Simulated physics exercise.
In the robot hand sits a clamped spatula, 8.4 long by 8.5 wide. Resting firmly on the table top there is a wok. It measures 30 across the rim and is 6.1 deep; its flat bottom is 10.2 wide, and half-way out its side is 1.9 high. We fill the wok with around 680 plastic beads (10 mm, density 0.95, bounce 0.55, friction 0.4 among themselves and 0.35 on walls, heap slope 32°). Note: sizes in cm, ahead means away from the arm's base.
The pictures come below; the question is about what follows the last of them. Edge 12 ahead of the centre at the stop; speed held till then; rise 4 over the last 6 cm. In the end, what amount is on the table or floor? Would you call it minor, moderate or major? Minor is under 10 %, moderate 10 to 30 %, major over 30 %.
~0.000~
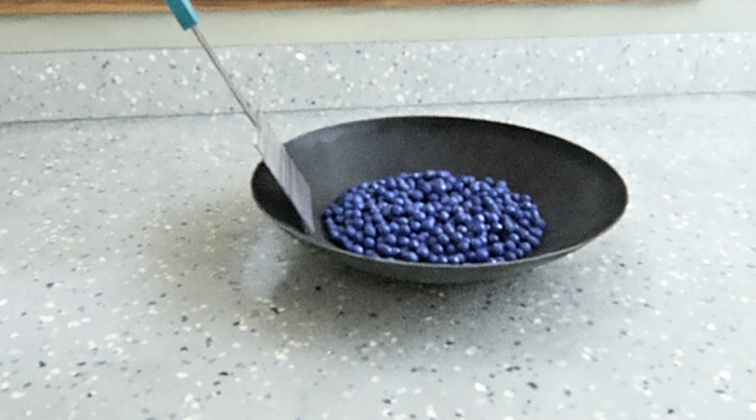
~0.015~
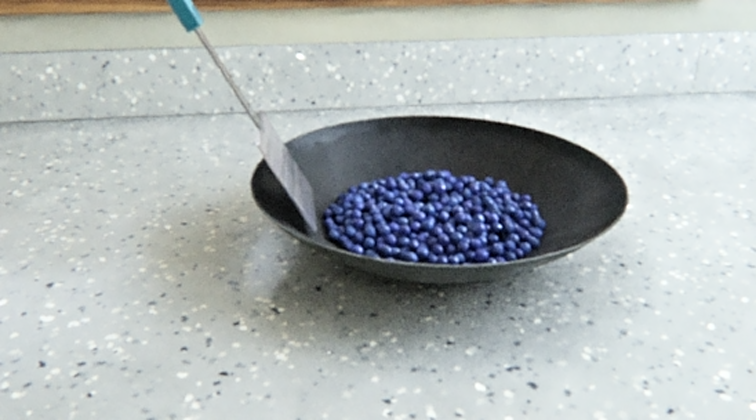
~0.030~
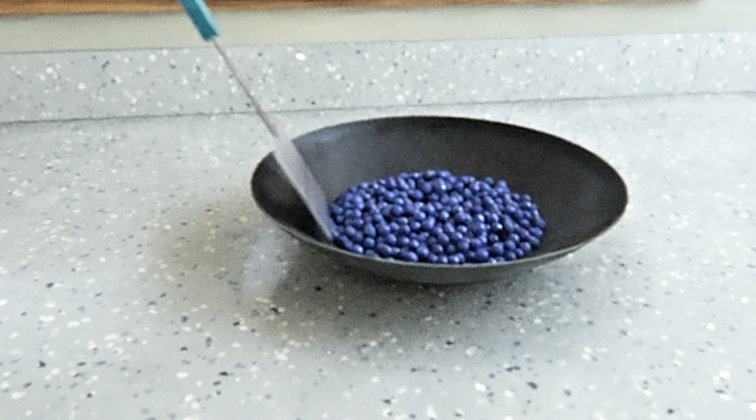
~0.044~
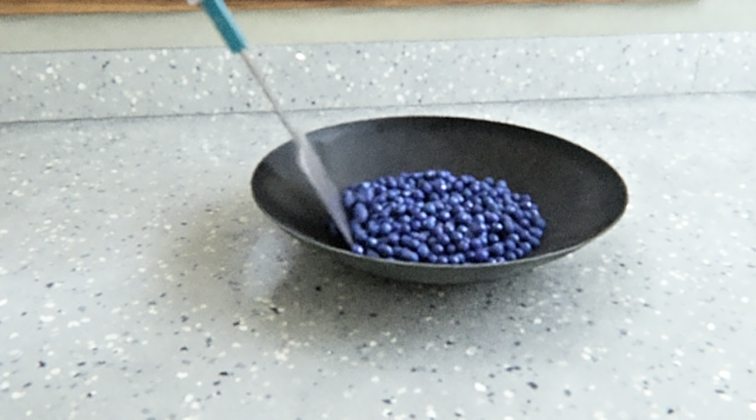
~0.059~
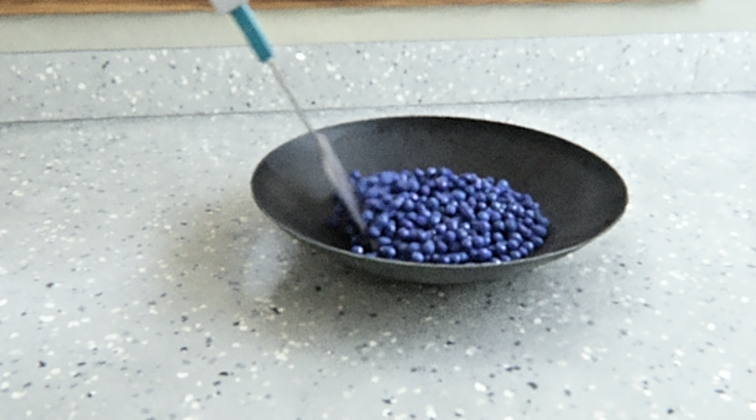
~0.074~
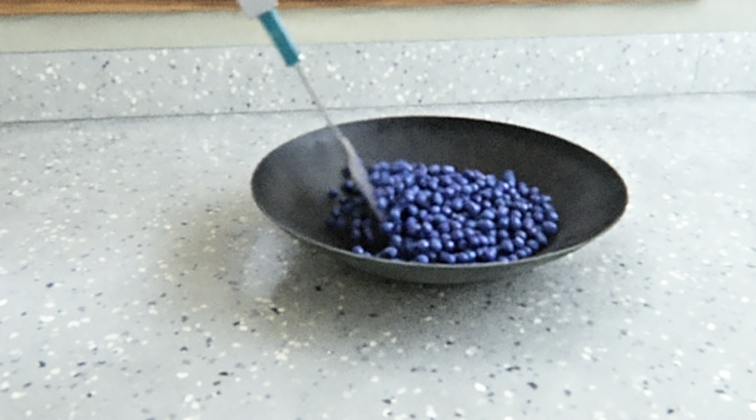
I would call it major.
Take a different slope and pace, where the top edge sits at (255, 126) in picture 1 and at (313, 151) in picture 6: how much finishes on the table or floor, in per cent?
Some 35 percent ends up on the table or floor.
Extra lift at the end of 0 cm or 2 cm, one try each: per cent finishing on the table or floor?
50 and 45 per cent.
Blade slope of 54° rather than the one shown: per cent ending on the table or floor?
Near 45 %.
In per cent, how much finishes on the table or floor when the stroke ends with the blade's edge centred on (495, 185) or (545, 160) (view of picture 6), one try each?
First try about 15 percent, second about 40 percent.
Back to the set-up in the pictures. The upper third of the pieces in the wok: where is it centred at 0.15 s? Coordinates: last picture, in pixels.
It is centred at about (523, 175).
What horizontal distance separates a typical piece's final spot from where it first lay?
Level distance of around 9 cm.
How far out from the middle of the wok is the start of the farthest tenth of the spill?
That distance is around 120 cm.
By 0.11 s, sloping 63°, highest piece 9 above the table; 677 in the wok.
By 0.15 s, sloping 63°, highest piece 10 above the table; 677 in the wok.
By 0.37 s, sloping 63°, highest piece 23 above the table; 384 in the wok, 87 on the table or floor, 206 on the blade or in flight.
By 1.42 s, sloping 63°, highest piece 4 above the table; 383 in the wok, 294 on the table or floor.
Final count, 383 in the wok, 294 on the table or floor. That is 43 % on the table or floor.
